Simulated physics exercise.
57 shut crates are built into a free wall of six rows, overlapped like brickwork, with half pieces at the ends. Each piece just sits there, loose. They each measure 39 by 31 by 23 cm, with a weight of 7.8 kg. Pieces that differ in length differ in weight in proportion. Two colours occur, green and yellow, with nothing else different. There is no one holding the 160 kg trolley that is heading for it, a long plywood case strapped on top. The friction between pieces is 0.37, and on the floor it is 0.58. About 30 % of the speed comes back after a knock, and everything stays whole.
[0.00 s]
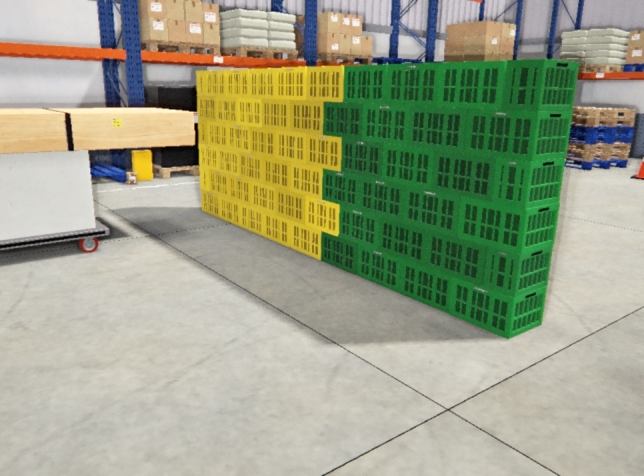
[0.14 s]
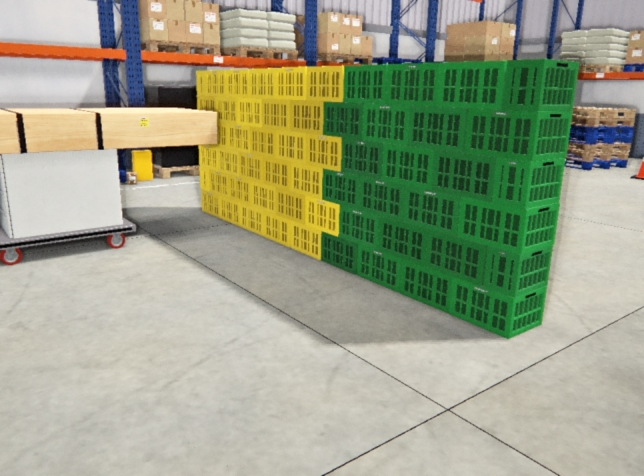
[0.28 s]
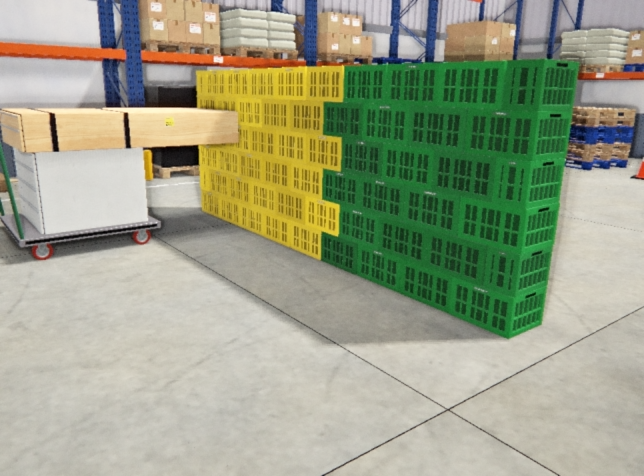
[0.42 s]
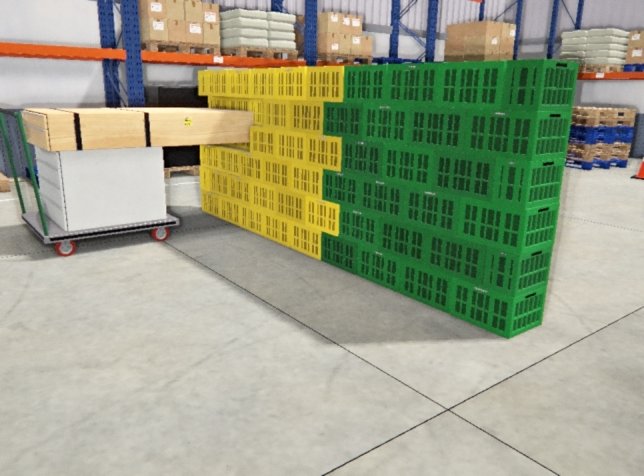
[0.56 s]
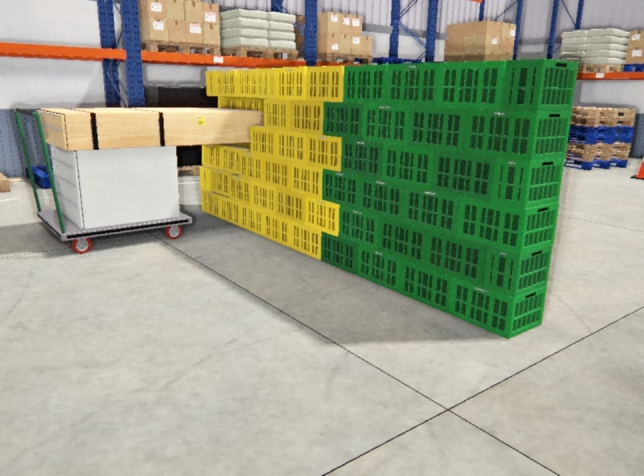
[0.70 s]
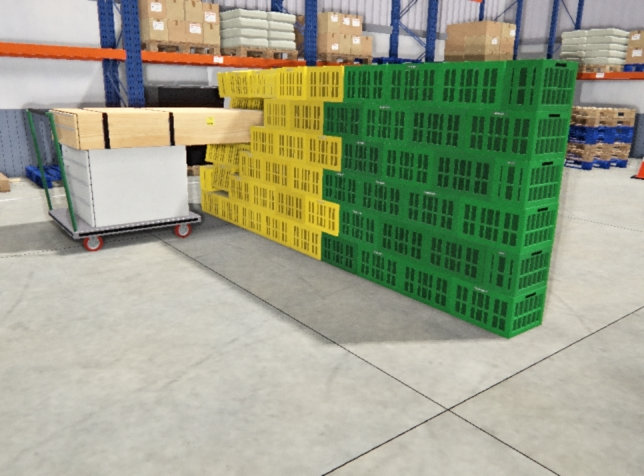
In a warehouse with loaded racking behind, a fixed camera looks from slightly above across a grey concrete floor. A wall of stacked plastic crates, yellow on the left and green on the right, stands in the middle, with an unattended trolley carrying a white block and long wooden load at left. The trolley rolls rightward, and the load's end pushes some yellow crates at the wall's far left out of line.
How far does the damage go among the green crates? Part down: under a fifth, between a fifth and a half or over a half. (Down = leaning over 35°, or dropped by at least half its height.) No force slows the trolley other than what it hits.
Down in the end: Short of a fifth.
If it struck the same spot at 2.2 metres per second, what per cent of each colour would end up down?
Share down, in per cent: Green 0, yellow 30.
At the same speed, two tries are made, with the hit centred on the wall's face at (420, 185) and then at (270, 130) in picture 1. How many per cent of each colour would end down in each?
Down by colour - green: 70%, then 0%; yellow: 0%, then 40%.
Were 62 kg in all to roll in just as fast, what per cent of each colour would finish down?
You'd get green at 0 and yellow at 0 per cent down.
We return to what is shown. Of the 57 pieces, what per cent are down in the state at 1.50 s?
25 per cent.
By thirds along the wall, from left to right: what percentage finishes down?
Left third 60 per cent, middle 0 per cent, right 0 per cent.
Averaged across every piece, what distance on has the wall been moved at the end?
On average the pieces move some 20 cm.
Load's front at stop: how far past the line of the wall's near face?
It sits some 80 cm past it.
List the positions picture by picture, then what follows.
In the first picture (pixels give the middle of a visible side), load (187, 122) 45 cm short of the wall; top green crate (411, 85); top yellow crate (289, 84); none has stirred.
Load (210, 122) 25 cm short of the wall; top green crate (411, 85), in the second picture.
Load (232, 121) 46 mm short of the wall; top green crate (411, 85), in the third picture.
Load (248, 121) 11 cm into the wall's line; top green crate (411, 85); movement in 9 of them, in the fourth picture.
Load (259, 121) 22 cm into the wall's line; top green crate (411, 85); movement in 12 of them, in the fifth picture.
Load 31 cm into the wall's line; top green crate (411, 85); top yellow crate (290, 84); movement in 13 of them, in the sixth picture.
After 1.02 s, load 49 cm past the wall's line, still rolling; none of the 24 green crates down (9 of 57 in all colours); top green crate unmoved.
After 1.50 s, load 75 cm past the wall's line, still rolling; none of the 24 green crates down (13 of 57 in all colours); top green crate unmoved.
In the end (3.3 s), load 78 cm past the wall's line, stopped; none of the 24 green crates down (13 of 57 in all colours); top green crate unmoved; top yellow crate unmoved. That is 0 per cent. From the last view, middles, top green crate near (429, 85), top yellow crate near (306, 84).
